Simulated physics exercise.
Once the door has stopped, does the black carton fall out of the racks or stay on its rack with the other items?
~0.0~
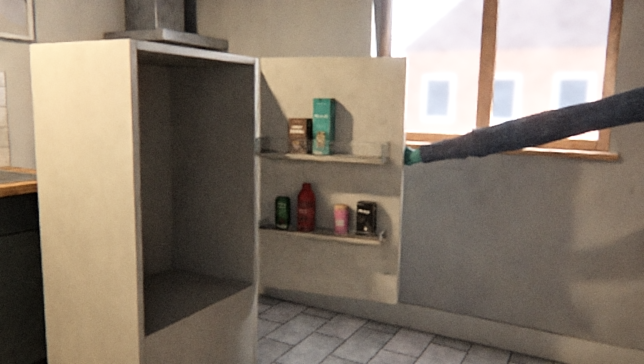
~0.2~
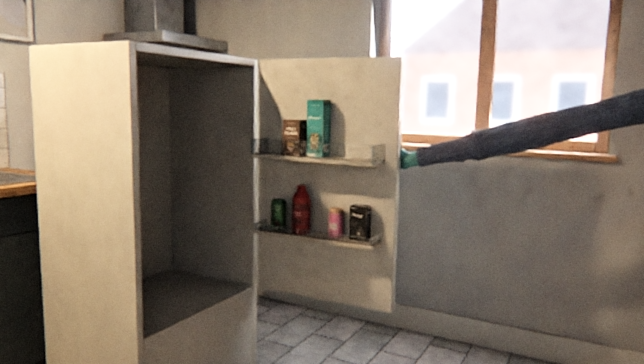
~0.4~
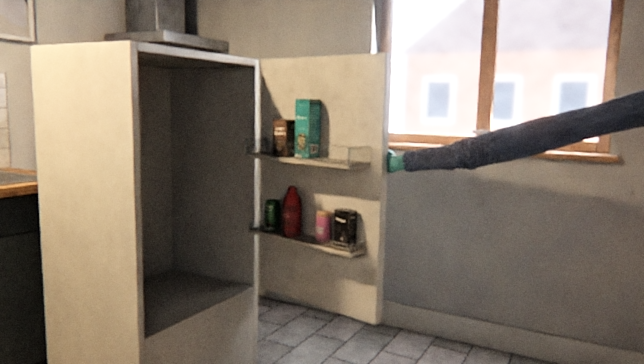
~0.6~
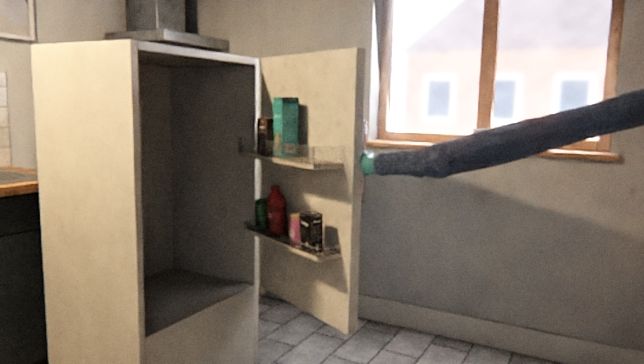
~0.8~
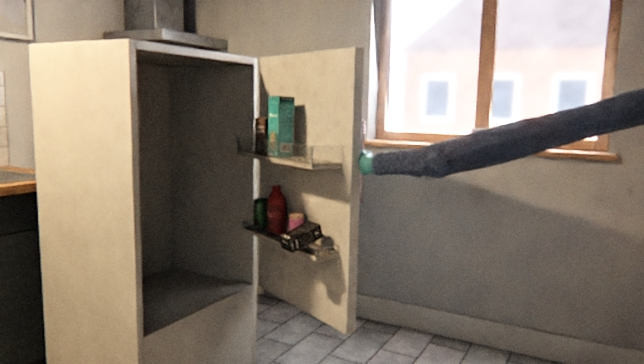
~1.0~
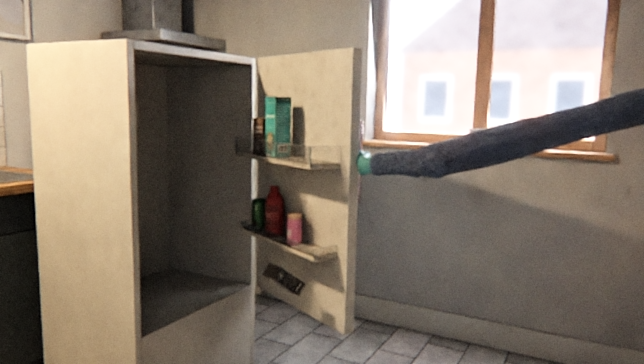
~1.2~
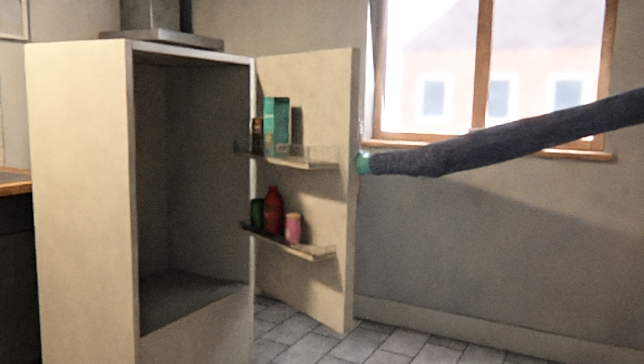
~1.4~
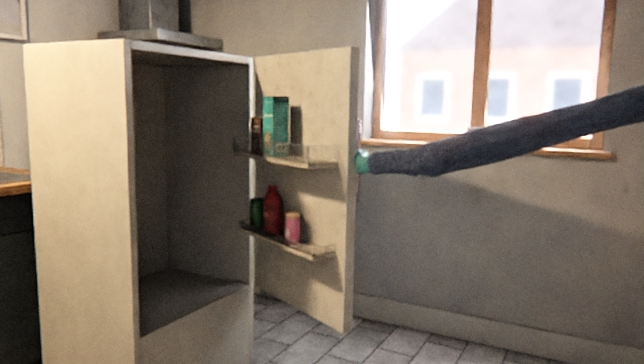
The black carton falls out, tipping over the edge of the lower rack and dropping away while the other items stay in place.
The clip shows a fridge door with items on two racks swinging partway towards the cabinet, then stopping against a hand on a long dark arm. The black carton tips off the lower rack and drops out of view, while the other items stay upright on the racks.
